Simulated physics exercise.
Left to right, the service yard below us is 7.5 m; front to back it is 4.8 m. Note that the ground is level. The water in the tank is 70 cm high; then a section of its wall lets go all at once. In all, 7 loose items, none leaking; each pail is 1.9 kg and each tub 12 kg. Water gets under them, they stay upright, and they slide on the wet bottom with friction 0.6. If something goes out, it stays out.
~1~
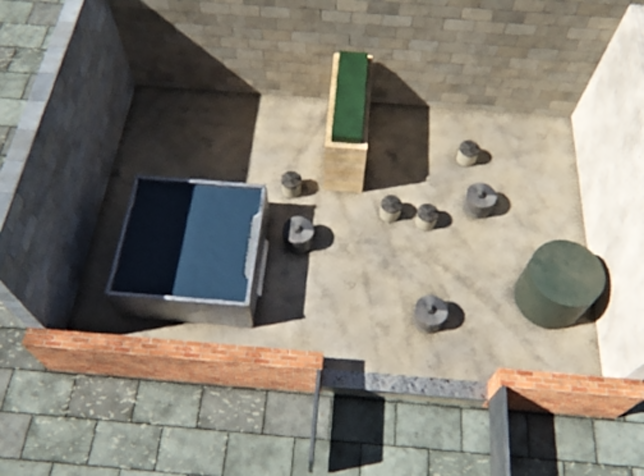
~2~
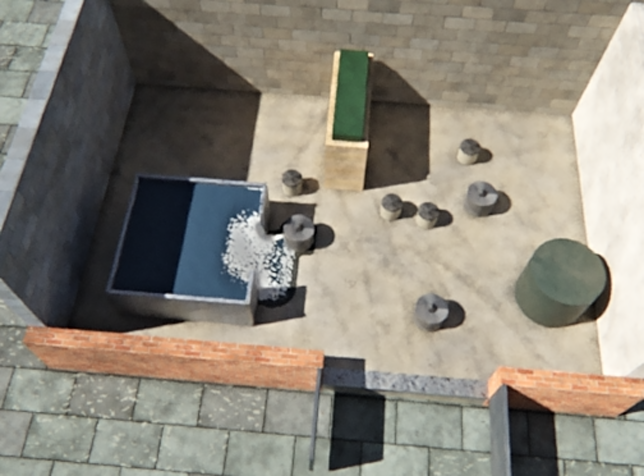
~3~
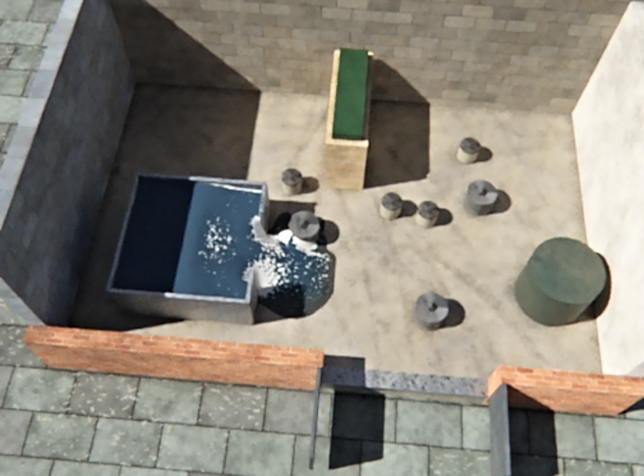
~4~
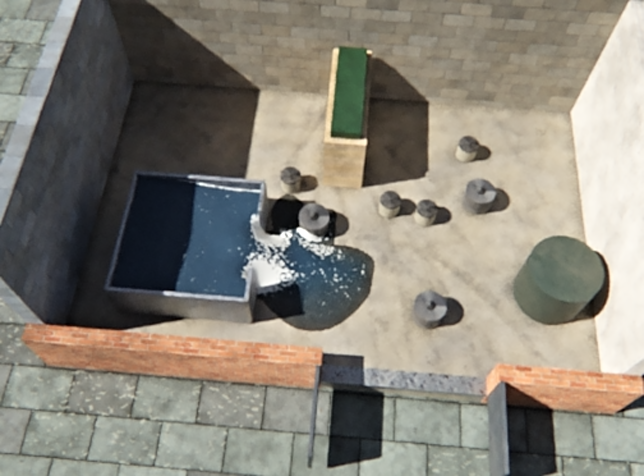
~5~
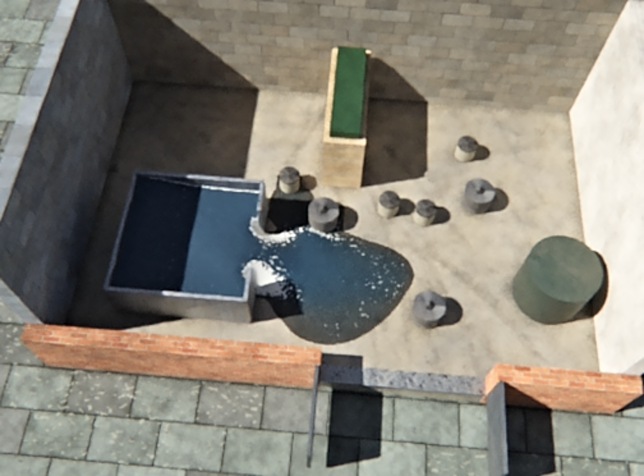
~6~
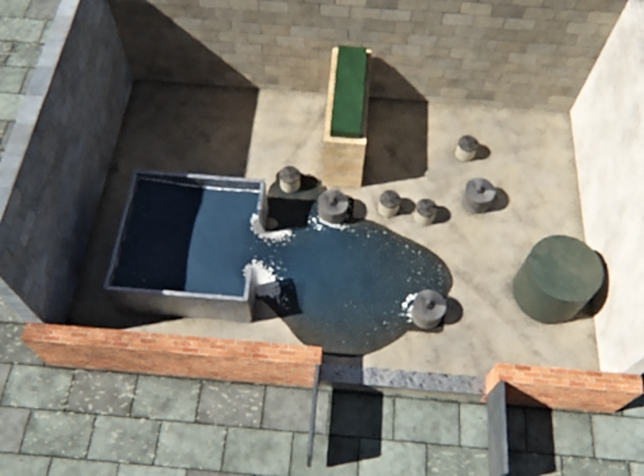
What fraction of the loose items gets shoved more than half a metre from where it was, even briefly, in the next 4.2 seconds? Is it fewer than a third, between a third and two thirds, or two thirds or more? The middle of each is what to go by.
Well over half, in fact two thirds or beyond.
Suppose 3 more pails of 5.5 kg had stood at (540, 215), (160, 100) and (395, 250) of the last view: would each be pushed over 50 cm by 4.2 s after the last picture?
Going through them, I'd say exceeds it, falls short and finally exceeds it.
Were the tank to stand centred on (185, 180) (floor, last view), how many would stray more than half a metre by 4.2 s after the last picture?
Then 5.
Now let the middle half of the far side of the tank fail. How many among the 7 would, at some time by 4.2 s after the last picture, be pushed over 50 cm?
Then the count would be 2.
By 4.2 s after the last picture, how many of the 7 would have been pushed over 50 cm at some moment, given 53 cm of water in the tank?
Result: 6.
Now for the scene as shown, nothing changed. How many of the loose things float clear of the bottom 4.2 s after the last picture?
That would be 5 of them.
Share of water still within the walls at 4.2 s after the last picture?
I'd say some 86 percent hasn't gone yet.
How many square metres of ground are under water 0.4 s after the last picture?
At that time the wet patch spans about 12 m2.
Then, 0.4 s after the last picture 1 of 7 are over 50 cm from their spots; 0 afloat.
Then, 1.5 s after the last picture 5 of 7 are over 50 cm from their spots; 2 afloat.
Then, 2.8 s after the last picture 6 of 7 are over 50 cm from their spots; 5 afloat.
Then, 4.2 s after the last picture 5 of 7 are over 50 cm from their spots, and 6 have been at some point; 5 afloat.
